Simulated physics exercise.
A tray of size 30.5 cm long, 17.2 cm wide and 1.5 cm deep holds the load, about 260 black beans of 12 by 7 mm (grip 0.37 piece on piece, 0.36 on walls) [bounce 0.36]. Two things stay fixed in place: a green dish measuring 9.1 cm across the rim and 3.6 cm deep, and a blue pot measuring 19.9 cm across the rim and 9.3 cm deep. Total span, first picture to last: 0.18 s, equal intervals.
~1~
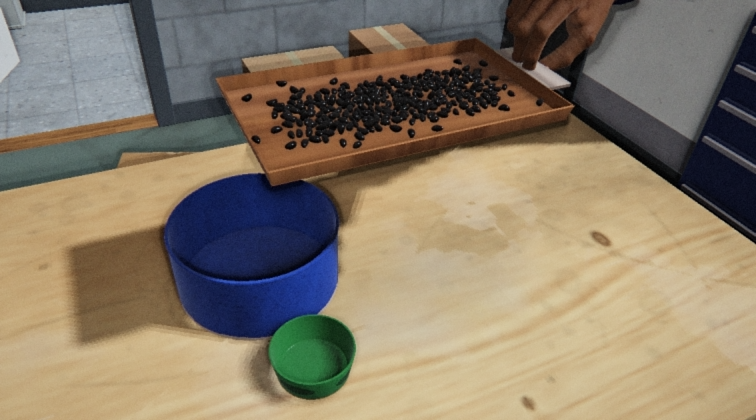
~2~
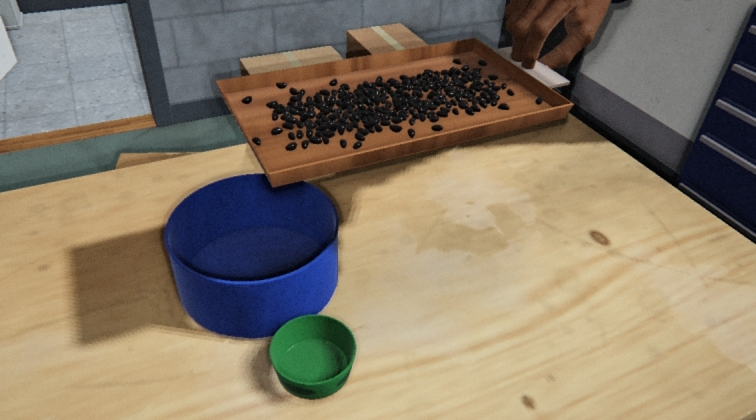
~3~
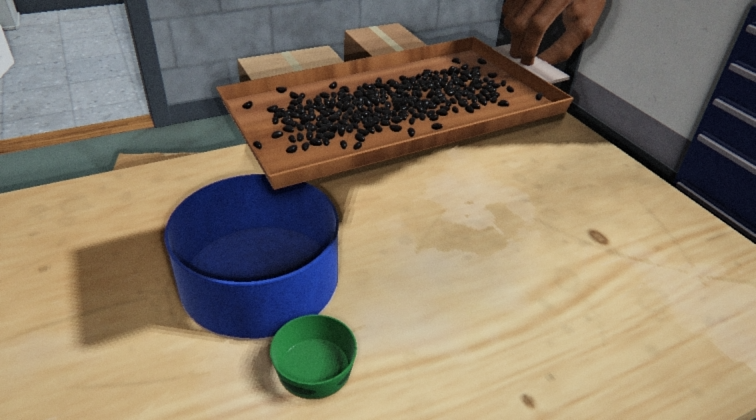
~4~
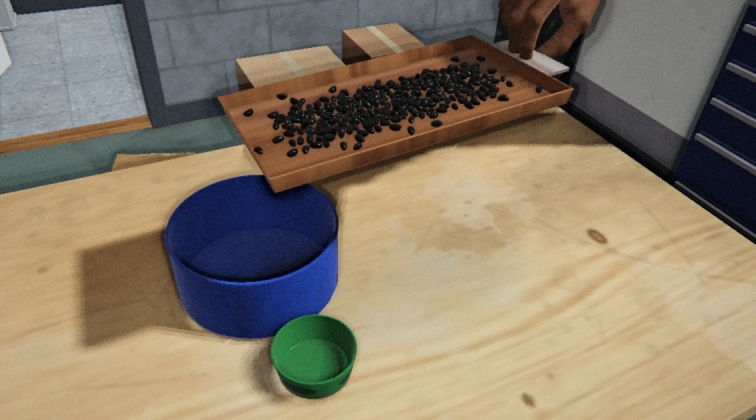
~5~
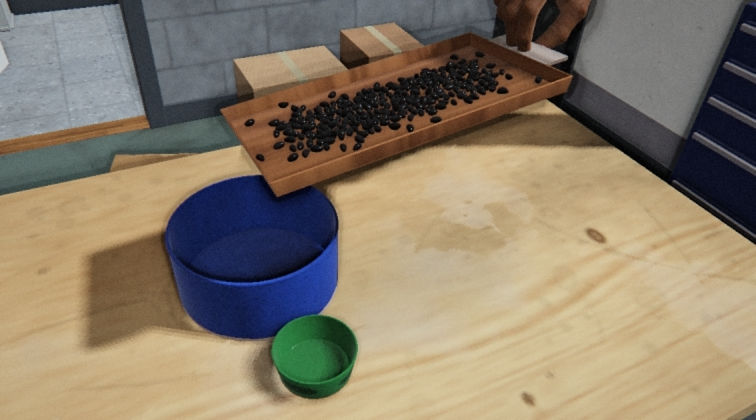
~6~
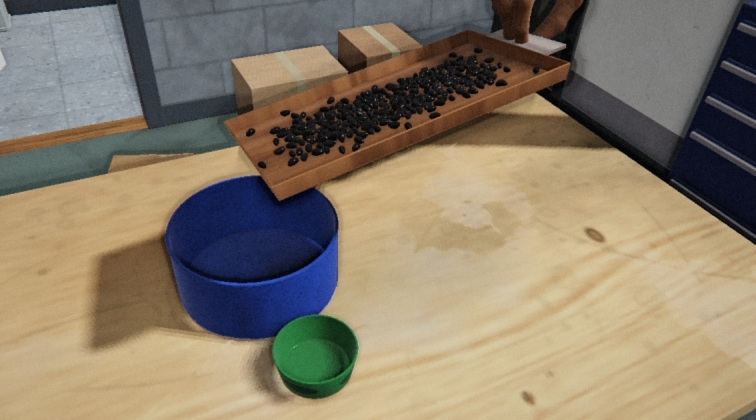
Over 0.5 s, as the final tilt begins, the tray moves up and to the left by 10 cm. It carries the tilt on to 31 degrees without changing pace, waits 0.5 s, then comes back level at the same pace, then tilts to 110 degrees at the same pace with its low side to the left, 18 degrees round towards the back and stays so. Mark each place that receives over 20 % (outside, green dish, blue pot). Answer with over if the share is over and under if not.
Outside everything: Under, green dish: Under, blue pot: Over.
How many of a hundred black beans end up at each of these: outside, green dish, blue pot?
Outside gets 10, the green dish 5, the blue pot 85.
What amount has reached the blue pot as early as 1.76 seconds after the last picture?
Roughly 20 per cent at that moment.
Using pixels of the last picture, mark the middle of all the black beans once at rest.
Centre at rest: Approx. (260, 299) px.
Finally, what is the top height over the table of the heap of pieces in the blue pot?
2.0 cm, roughly.
Then, 0.68 s after the last picture, tilt 31 degrees; tray 100 %; middle of all pieces on or above the table near (326, 128).
Then, 1.24 s after the last picture, tilt 13 degrees; tray 100 %; middle of all pieces on or above the table near (297, 102).
Then, 1.76 s after the last picture, tilt 76 degrees; blue pot 20 %, tray 60 %, in the air 15 %; middle of all pieces on or above the table near (255, 210).
Then, 2.25 s after the last picture, tilt 110 degrees; outside 10 %, blue pot 85 %, green dish 5 %; middle of all pieces on or above the table near (265, 298).
In the end, outside 10 %, blue pot 85 %, tray 0 %, green dish 5 %.
